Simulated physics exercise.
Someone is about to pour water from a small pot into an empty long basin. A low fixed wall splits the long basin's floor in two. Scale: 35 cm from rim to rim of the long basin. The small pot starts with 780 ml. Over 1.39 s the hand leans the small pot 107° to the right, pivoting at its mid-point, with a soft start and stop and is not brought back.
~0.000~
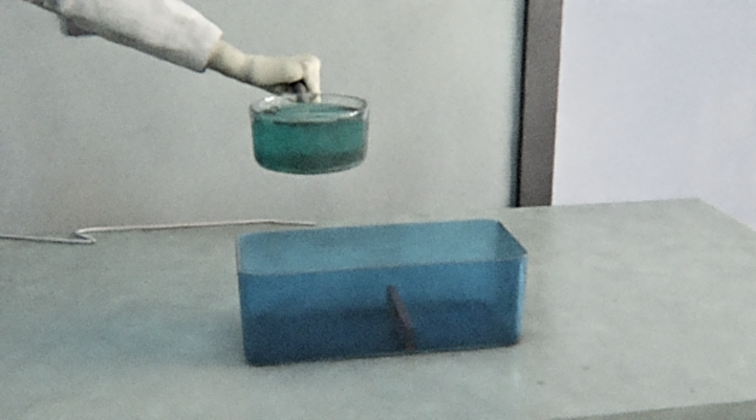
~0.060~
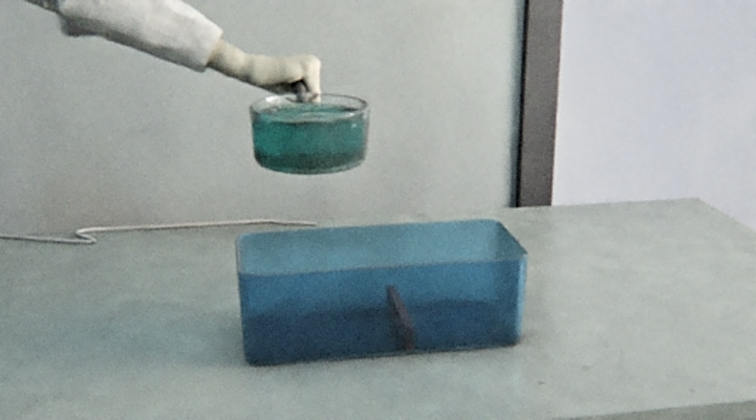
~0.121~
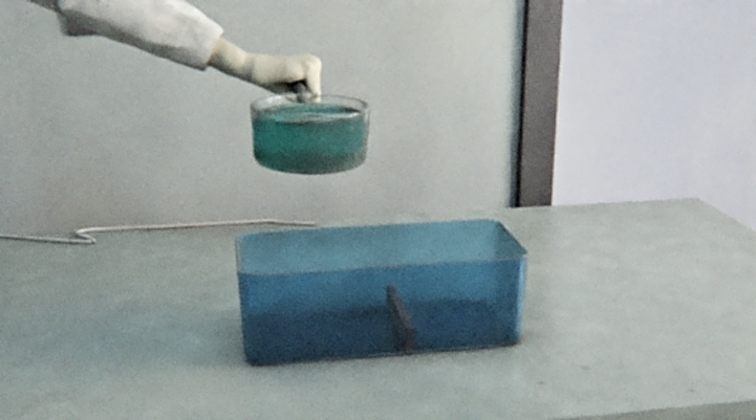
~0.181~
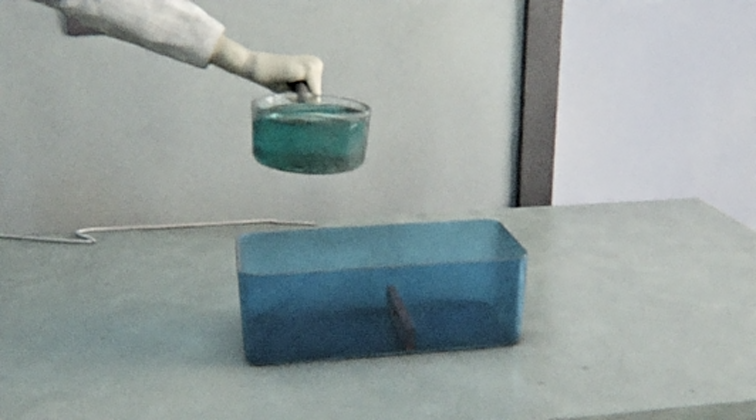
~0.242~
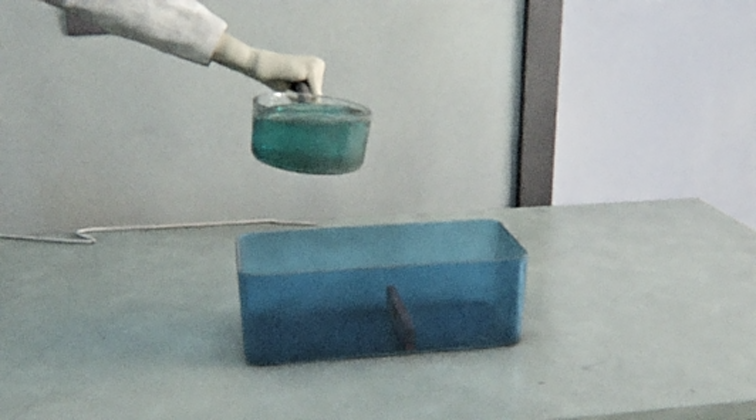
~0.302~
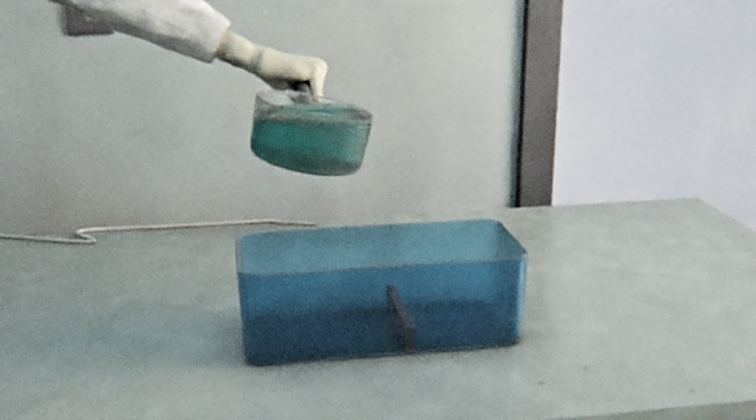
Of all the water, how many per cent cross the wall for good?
About 64 per cent.
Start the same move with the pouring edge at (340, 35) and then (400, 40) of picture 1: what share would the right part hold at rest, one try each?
In turn about 60 and 80 per cent.
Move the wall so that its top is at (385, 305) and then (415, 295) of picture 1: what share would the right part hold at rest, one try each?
First 80, then 65 per cent.
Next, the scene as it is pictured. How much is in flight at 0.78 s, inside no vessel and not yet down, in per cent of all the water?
Some 32 per cent.
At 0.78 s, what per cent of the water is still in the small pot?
Near 48 in a hundred.
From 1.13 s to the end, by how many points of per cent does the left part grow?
Some 20 per cent.
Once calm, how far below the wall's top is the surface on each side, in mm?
Some 20 mm on the left and 4 mm on the right.
Then, 0.78 s in, the tilt is 63° and 49 per cent is still to pour, 2 is left of the wall and 18 right of it.
Then, 1.13 s in, the tilt is 98° and 8 per cent is still to pour, 14 is left of the wall and 69 right of it.
Then, 1.49 s in, the tilt is 107° and 0 per cent is still to pour, 31 is left of the wall and 67 right of it.
Then, 1.89 s in, the tilt is 107° and 0 per cent is still to pour, 34 is left of the wall and 65 right of it.
Finally, 35 per cent lies left of the wall, 64 right of it and 1 outside.
